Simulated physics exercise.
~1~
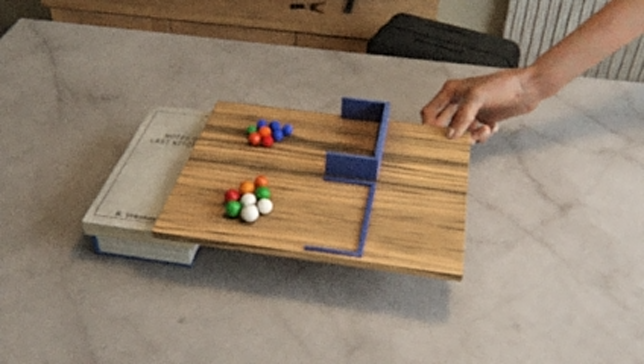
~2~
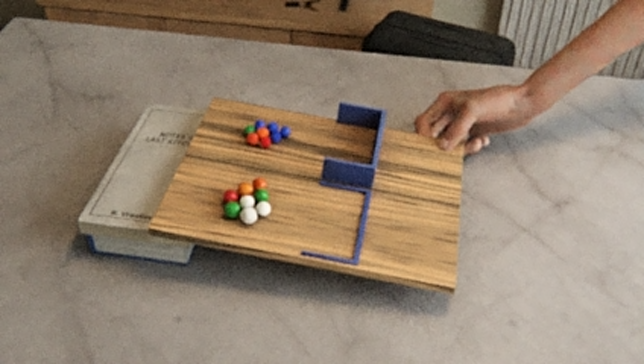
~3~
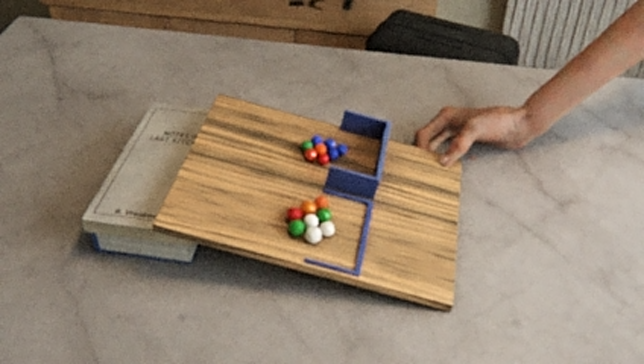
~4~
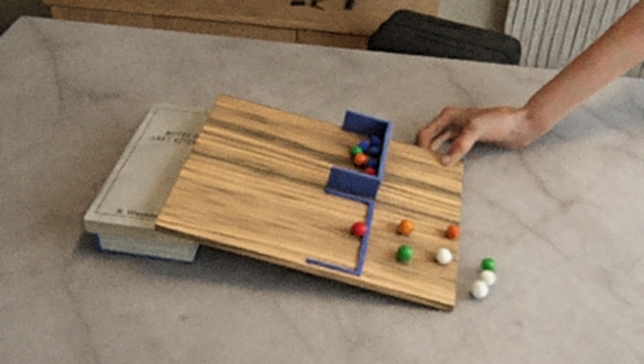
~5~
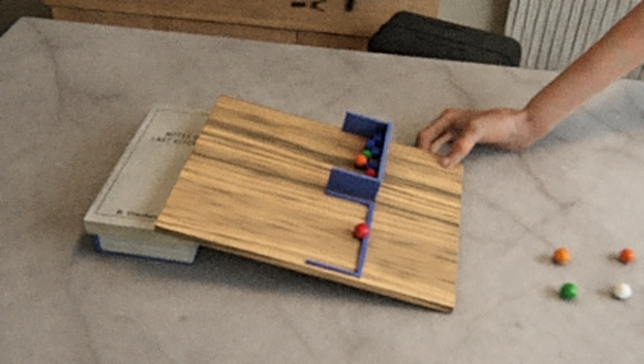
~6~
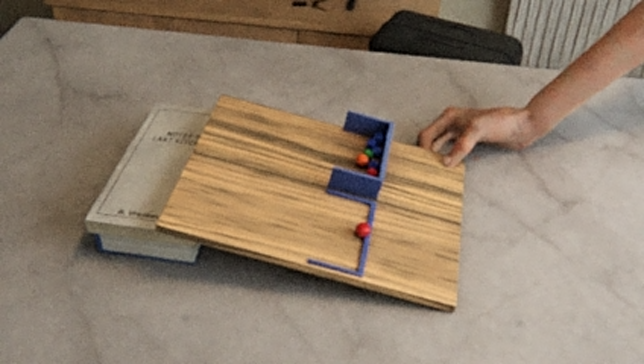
A hand reaches in from the right and holds one end of a striped wooden board on a grey marbled counter, seen from above, its left end resting on a pale book. Two clusters of small coloured balls sit on the board, each with a blue bar to its right. The hand lowers its end slightly, the slope steepens, and both clusters slide right. The back balls gather behind their taller, walled bar, while most front balls cross their low strip and roll off onto the counter, out of view. One red ball remains at the front strip.
